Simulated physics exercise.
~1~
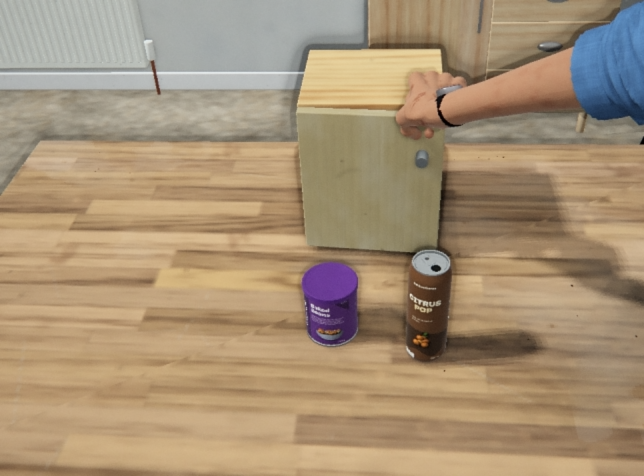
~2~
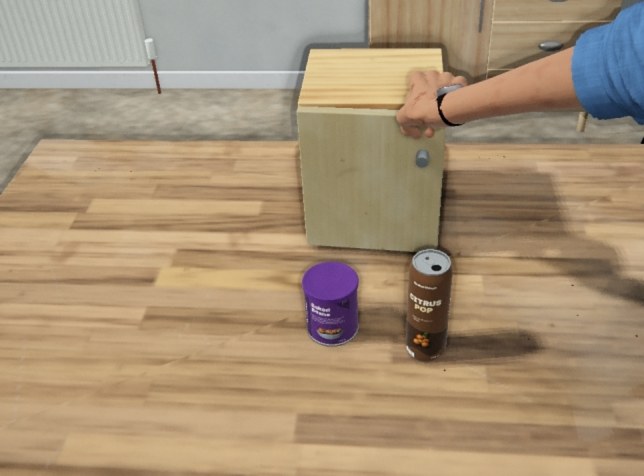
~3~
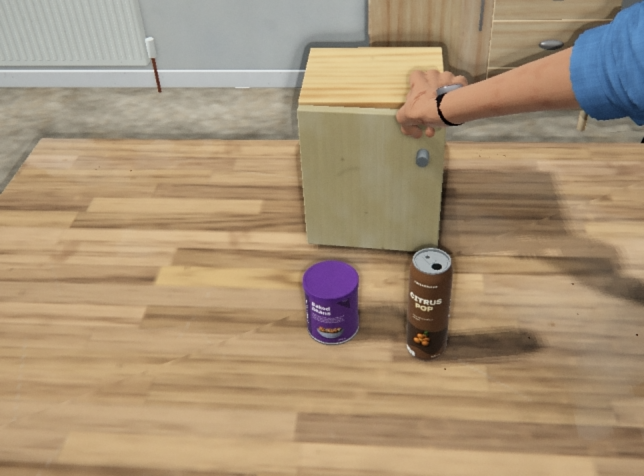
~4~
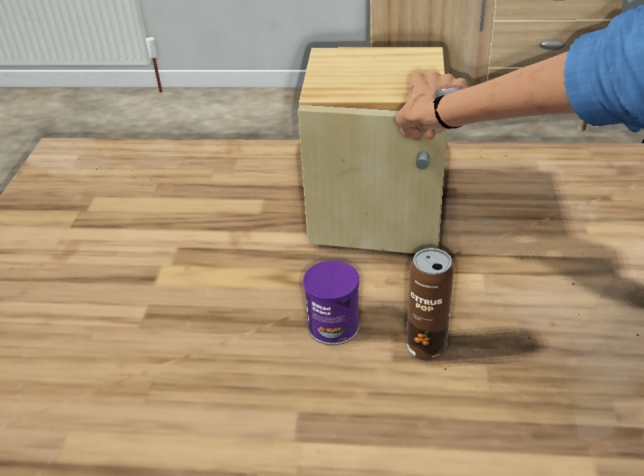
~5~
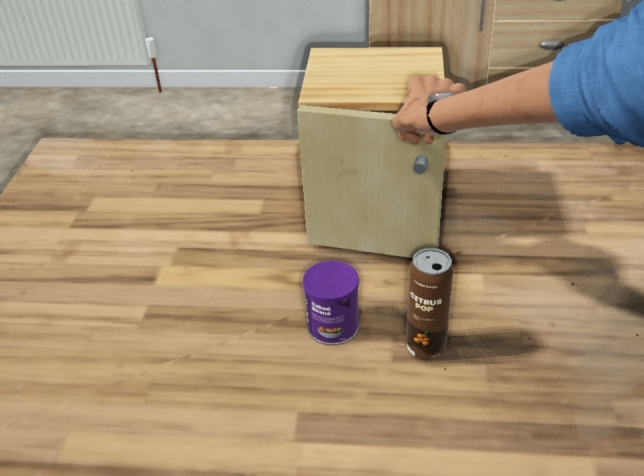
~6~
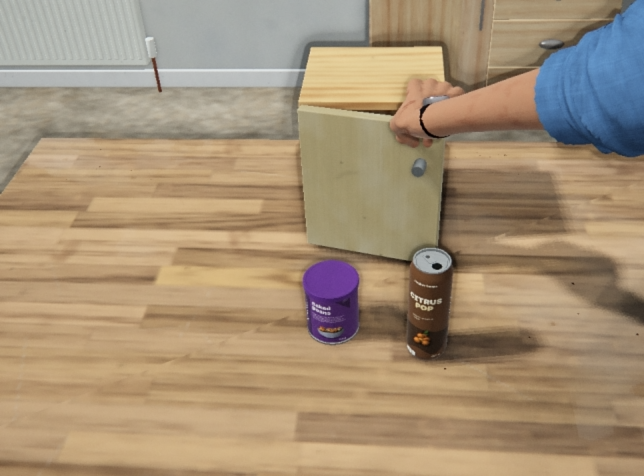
A hand slowly pulling a small wooden cabinet's door slightly open behind a purple pot and a brown can on a table.
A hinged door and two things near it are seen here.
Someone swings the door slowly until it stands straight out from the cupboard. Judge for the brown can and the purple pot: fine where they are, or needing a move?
Verdict - brown can: Fine where it is; purple pot: Needs a move.
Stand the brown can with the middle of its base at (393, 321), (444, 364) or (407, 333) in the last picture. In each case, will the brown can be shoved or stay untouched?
Per try: It takes a hit, avoids any contact, avoids any contact.
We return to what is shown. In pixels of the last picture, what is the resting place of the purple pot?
The middle ends up near (263, 314).
Then, 1.36 s later than the last frame, door 64° open; brown can at rest near (429, 307); purple pot shifted a little near (324, 306).
Then, 1.68 s later than the last frame, door 76° open; brown can at rest near (429, 307); purple pot shifted about its own width near (298, 312).
Then, 1.94 s later than the last frame, door 85° open; brown can at rest near (429, 307); purple pot shifted about its own width near (275, 314).
When it is over, the brown can stays untouched, near (429, 307); the purple pot gets shoved, near (263, 314).
